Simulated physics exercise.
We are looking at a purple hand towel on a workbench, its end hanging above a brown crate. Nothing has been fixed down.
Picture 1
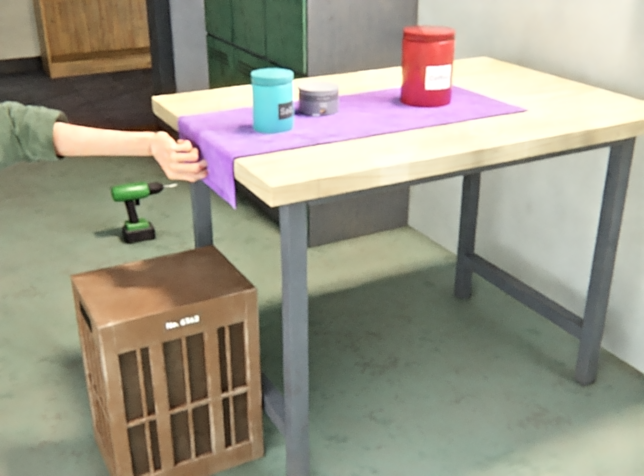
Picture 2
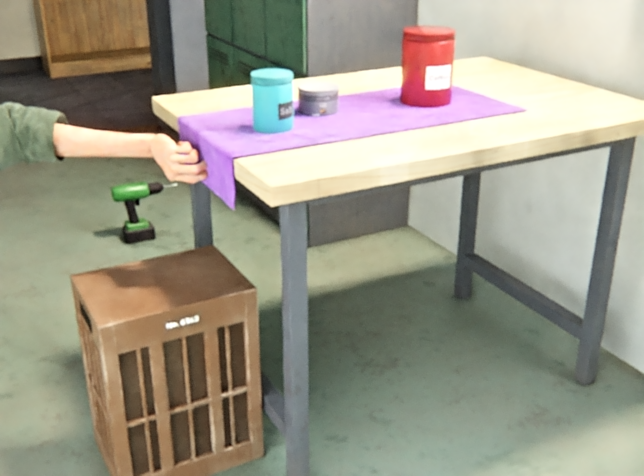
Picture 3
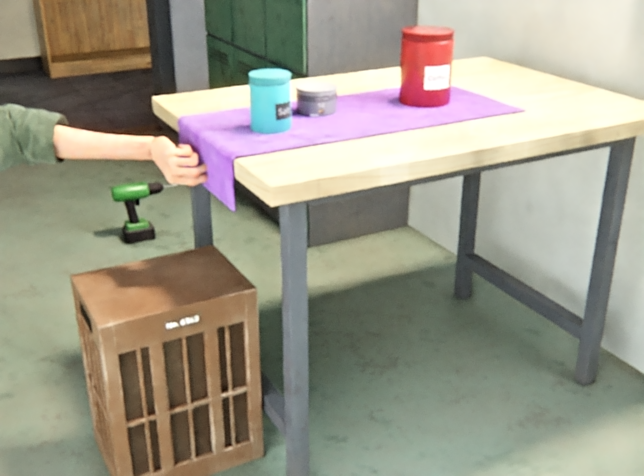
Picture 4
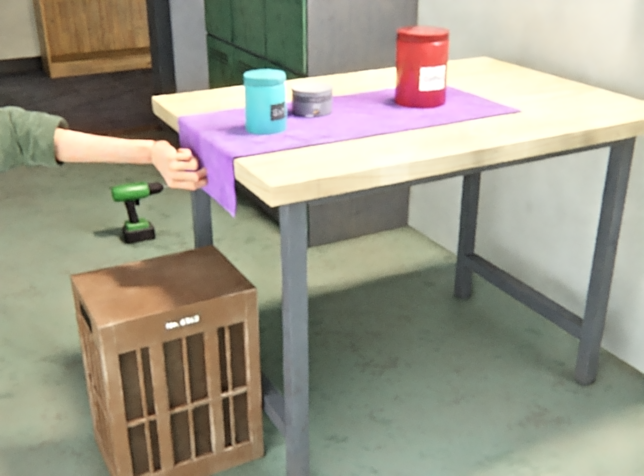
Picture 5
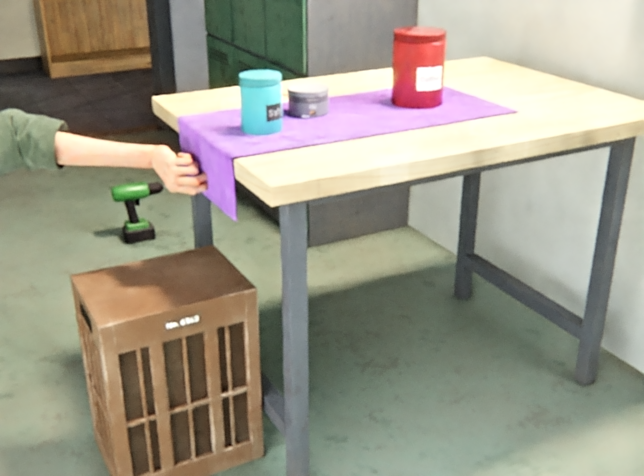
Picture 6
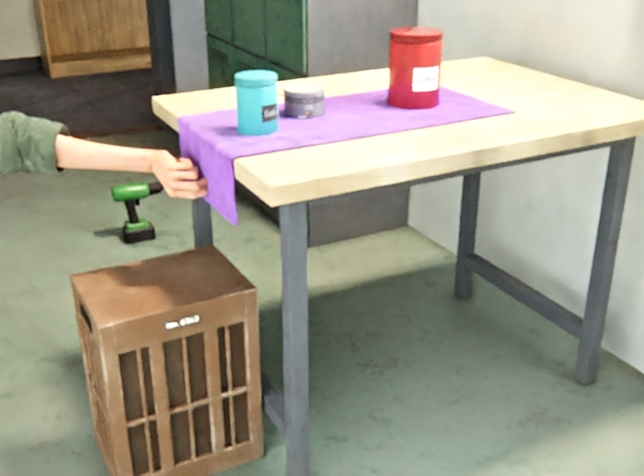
At a workbench, a hand at left slowly drawing a purple cloth leftward, the turquoise jar, grey tub and red canister shifting with it.
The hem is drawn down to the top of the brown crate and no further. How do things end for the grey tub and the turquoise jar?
They end like this: The grey tub is still on top, the turquoise jar has gone over.
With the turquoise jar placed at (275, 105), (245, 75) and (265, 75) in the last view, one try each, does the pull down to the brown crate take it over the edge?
Over, then Stays, then Stays.
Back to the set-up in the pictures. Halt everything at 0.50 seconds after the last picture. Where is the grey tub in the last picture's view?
(269, 105).
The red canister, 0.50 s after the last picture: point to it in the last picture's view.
You'd find it somewhere around (383, 72).
Then, 0.50 s on from there, hem going down; tub carried along near (269, 105); jar carried along near (218, 108).
Then, 1.04 s on from there, hem on the crate; tub carried along near (234, 110); jar over the edge.
In the end, hem on the crate; tub carried along near (234, 110); jar over the edge. The grey tub stays on the table and the turquoise jar goes over the edge.
